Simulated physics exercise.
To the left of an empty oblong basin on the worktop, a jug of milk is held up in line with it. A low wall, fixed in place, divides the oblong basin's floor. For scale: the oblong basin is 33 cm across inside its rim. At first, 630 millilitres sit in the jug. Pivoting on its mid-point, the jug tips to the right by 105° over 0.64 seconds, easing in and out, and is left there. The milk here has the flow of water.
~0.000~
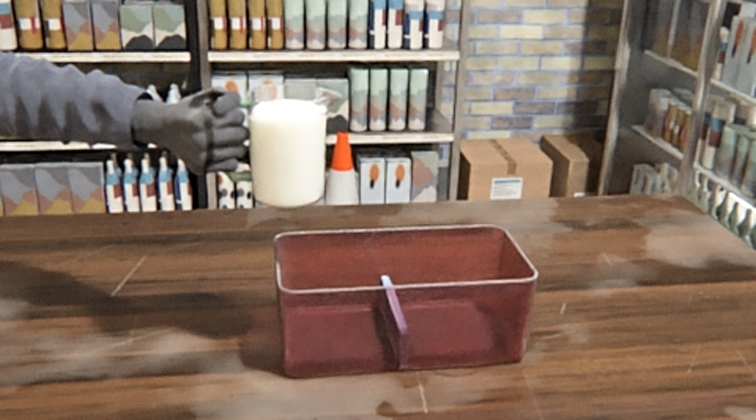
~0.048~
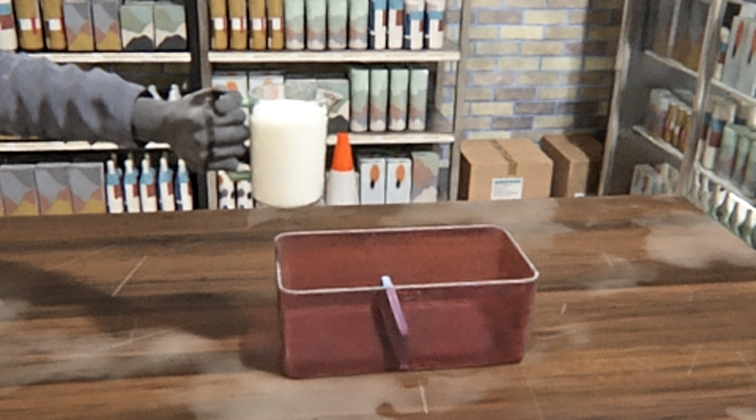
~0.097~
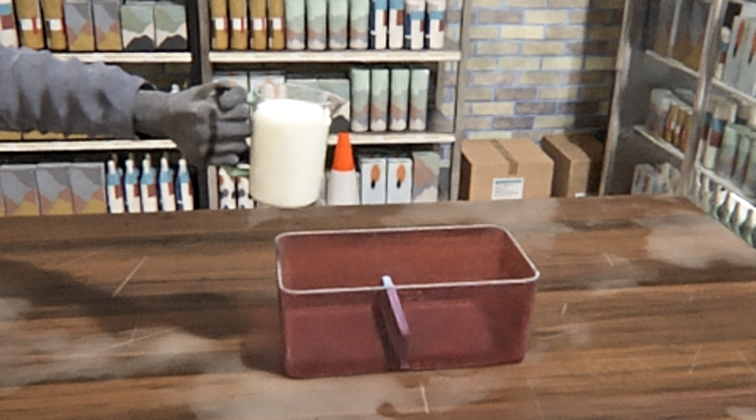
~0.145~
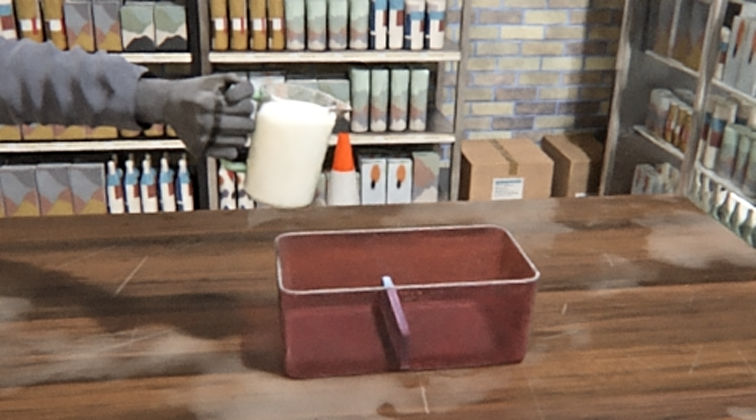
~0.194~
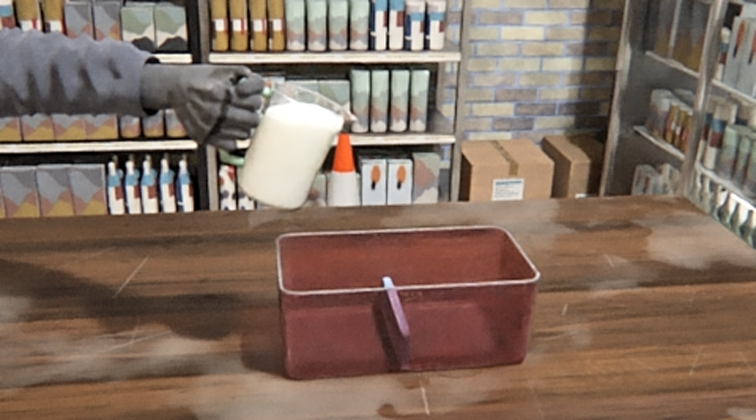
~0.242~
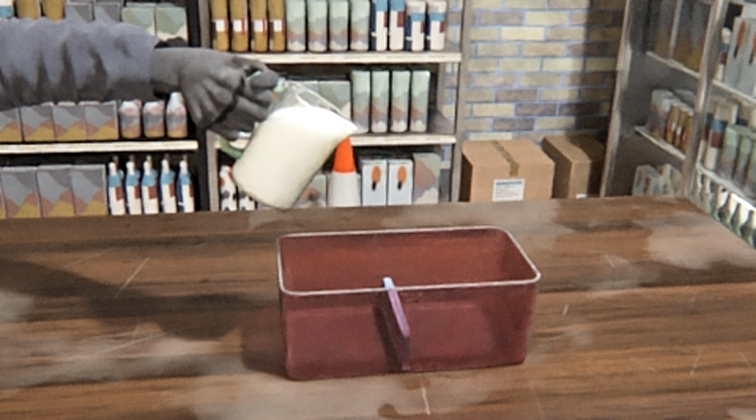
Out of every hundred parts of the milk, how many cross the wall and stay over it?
About 56 in every hundred.
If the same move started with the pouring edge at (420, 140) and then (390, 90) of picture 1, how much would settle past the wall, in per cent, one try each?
Try 1: Approx. 95 %; try 2: Approx. 90 %.
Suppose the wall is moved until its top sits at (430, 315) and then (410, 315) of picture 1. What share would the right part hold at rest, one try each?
The first try gives 10 percent and the second 25 percent.
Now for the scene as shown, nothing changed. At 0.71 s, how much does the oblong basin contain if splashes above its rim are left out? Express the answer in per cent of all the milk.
About 58 %.
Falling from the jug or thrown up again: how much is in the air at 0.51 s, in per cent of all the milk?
24 per cent.
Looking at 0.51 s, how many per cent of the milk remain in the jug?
I'd estimate some 64 % remains.
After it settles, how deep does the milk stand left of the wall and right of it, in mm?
Left about 12 mm, right about 14 mm.
By 0.51 s the tilt is 95° and 65 per cent is still to pour, 1 is left of the wall and 10 right of it.
By 0.71 s the tilt is 105° and 21 per cent is still to pour, 25 is left of the wall and 34 right of it.
By 0.92 s the tilt is 105° and 4 per cent is still to pour, 35 is left of the wall and 56 right of it.
By 1.14 s the tilt is 105° and 0 per cent is still to pour, 42 is left of the wall and 56 right of it.
At rest 42 per cent lies left of the wall, 56 right of it and 1 outside.
